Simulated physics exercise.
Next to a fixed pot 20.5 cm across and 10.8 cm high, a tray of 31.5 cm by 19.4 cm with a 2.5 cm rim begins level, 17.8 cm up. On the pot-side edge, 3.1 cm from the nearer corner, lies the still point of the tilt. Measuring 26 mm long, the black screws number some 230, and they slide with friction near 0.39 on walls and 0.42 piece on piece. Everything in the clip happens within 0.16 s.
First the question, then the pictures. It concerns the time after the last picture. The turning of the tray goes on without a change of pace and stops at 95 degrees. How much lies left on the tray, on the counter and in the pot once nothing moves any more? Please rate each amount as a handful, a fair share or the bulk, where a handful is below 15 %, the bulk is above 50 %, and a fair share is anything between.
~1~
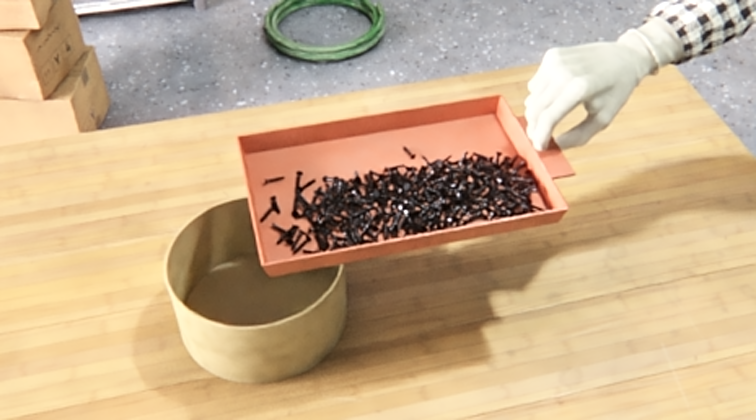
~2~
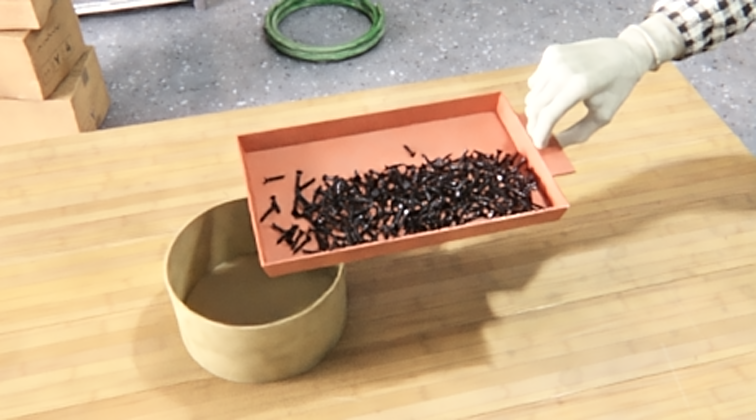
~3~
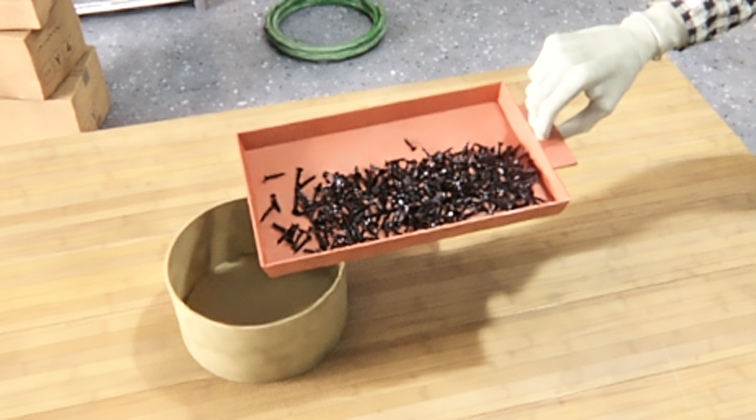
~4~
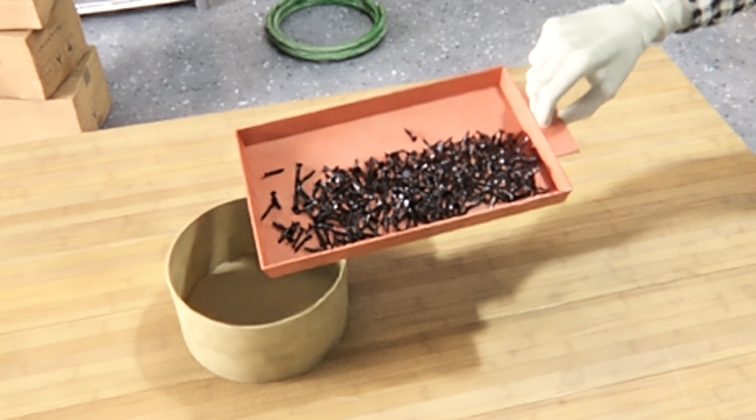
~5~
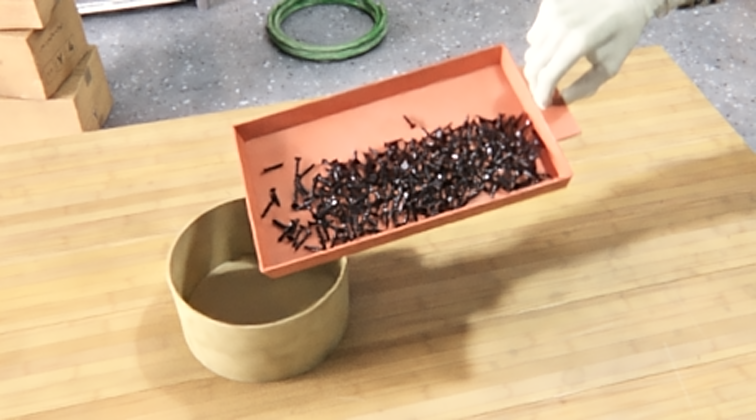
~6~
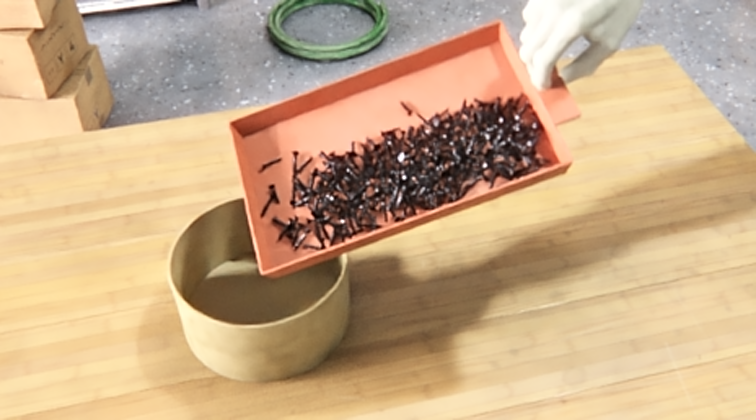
Tray: A handful; counter: The bulk; pot: A handful.
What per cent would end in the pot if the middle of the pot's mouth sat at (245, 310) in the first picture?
With the pot there, close to 80 per cent.
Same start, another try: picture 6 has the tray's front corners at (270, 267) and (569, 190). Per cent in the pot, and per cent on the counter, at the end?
That works out as pot 5 and counter 95.
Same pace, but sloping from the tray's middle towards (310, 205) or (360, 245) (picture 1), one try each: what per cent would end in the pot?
Approximately 45 percent, then 0 percent.
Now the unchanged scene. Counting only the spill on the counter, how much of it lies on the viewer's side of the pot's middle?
Near 100 in a hundred.
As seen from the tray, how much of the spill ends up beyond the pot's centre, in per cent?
Some 100 per cent of the spill lies beyond the centre.
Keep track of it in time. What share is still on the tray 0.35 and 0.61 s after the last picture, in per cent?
95 then 0.
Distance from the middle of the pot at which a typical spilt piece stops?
Roughly 20 centimetres.
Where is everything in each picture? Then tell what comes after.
In the first frame, tray tilt 0 degrees, front corners at (267, 260) and (562, 205); middle of the pieces at (419, 200); pot at (255, 256).
In the second frame, tray tilt 1 degrees, front corners at (267, 260) and (562, 203); middle of the pieces at (419, 198).
In the third frame, tray tilt 3 degrees, front corners at (267, 261) and (564, 196), lowest corner left front; middle of the pieces at (420, 194).
In the fourth frame, tray tilt 7 degrees, front corners at (267, 263) and (565, 186), lowest corner left front; middle of the pieces at (421, 187).
In the fifth frame, tray tilt 13 degrees, front corners at (267, 265) and (566, 172), lowest corner left front; middle of the pieces at (420, 177).
In the sixth frame, tray tilt 19 degrees, front corners at (266, 267) and (566, 158), lowest corner left front; middle of the pieces at (418, 167); pot at (259, 255).
Then, 0.21 s after the last picture, tilt 59 degrees; the tray holds 100 %, the pot 0 %.
Then, 0.35 s after the last picture, tilt 85 degrees; the tray holds 95 %, the pot 0 %.
Then, 0.61 s after the last picture, tilt 95 degrees; the tray holds 0 %, the pot 5 %.
In the end, tray 0 %, counter 95 %, pot 5 %.
